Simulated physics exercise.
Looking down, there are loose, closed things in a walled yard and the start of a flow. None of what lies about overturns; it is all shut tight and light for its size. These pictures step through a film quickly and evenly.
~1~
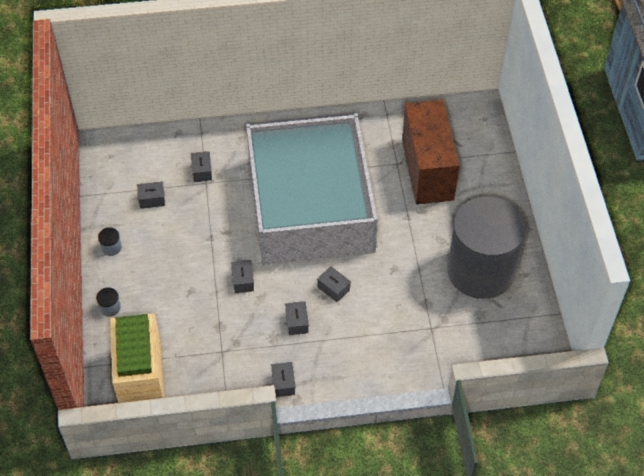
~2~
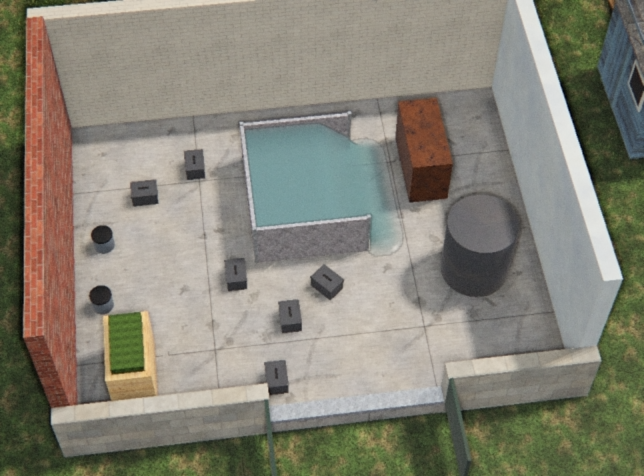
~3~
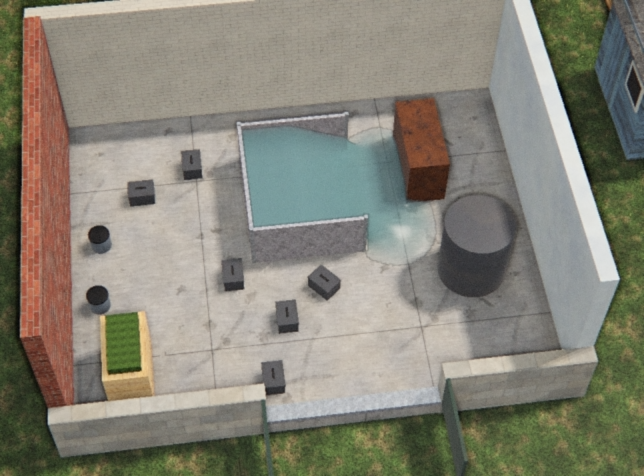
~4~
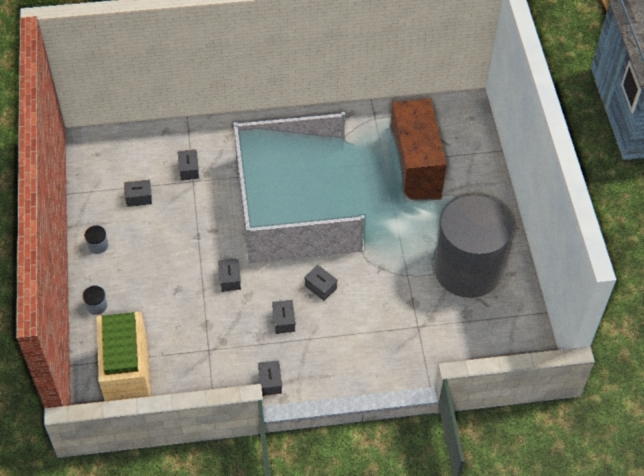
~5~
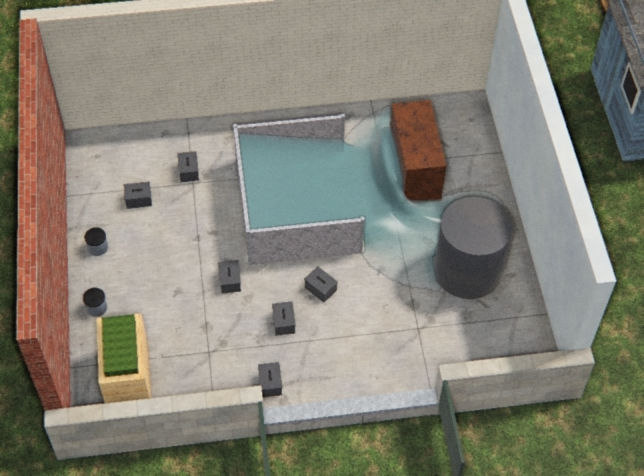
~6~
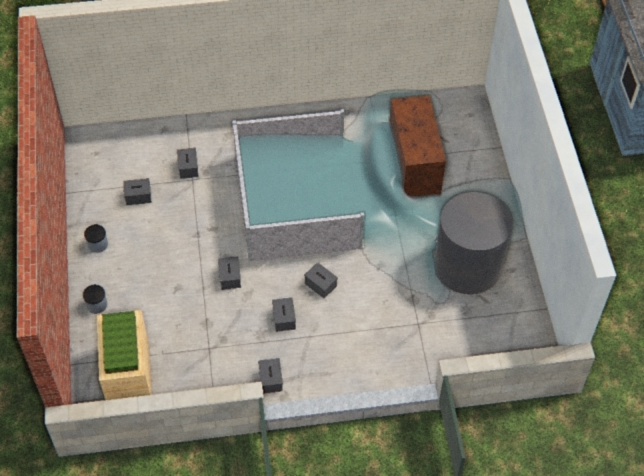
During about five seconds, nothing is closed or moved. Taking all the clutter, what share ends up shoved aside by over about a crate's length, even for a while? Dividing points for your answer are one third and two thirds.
Answer: A share under one third.
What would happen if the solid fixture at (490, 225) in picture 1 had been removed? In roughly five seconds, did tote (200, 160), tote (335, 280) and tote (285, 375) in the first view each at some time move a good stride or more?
Fell short, fell short and went the distance.
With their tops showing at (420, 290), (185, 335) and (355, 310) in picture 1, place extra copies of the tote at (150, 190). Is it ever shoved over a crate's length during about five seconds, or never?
Listed in order: Displaced, hardly budges, then hardly budges.
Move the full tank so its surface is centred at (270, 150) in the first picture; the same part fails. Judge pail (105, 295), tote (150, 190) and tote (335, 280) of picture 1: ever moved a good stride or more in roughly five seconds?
Result per object - stayed close, stayed close, went far.
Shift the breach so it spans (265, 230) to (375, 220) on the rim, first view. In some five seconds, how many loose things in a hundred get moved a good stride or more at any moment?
I'd say around 50 per cent.
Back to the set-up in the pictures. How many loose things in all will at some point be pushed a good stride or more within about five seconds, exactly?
My tally gives 0.
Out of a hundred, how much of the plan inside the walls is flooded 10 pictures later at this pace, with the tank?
My answer would be close to 50 per cent.
A moment on, 0 of 8 are well off their spots; 0 afloat.
Next, 0 of 8 are well off their spots; 0 afloat.
Later, 0 of 8 are well off their spots; 0 afloat.
In the end, 0 of 8 are well off their spots, and 0 have been at some point; 0 afloat.
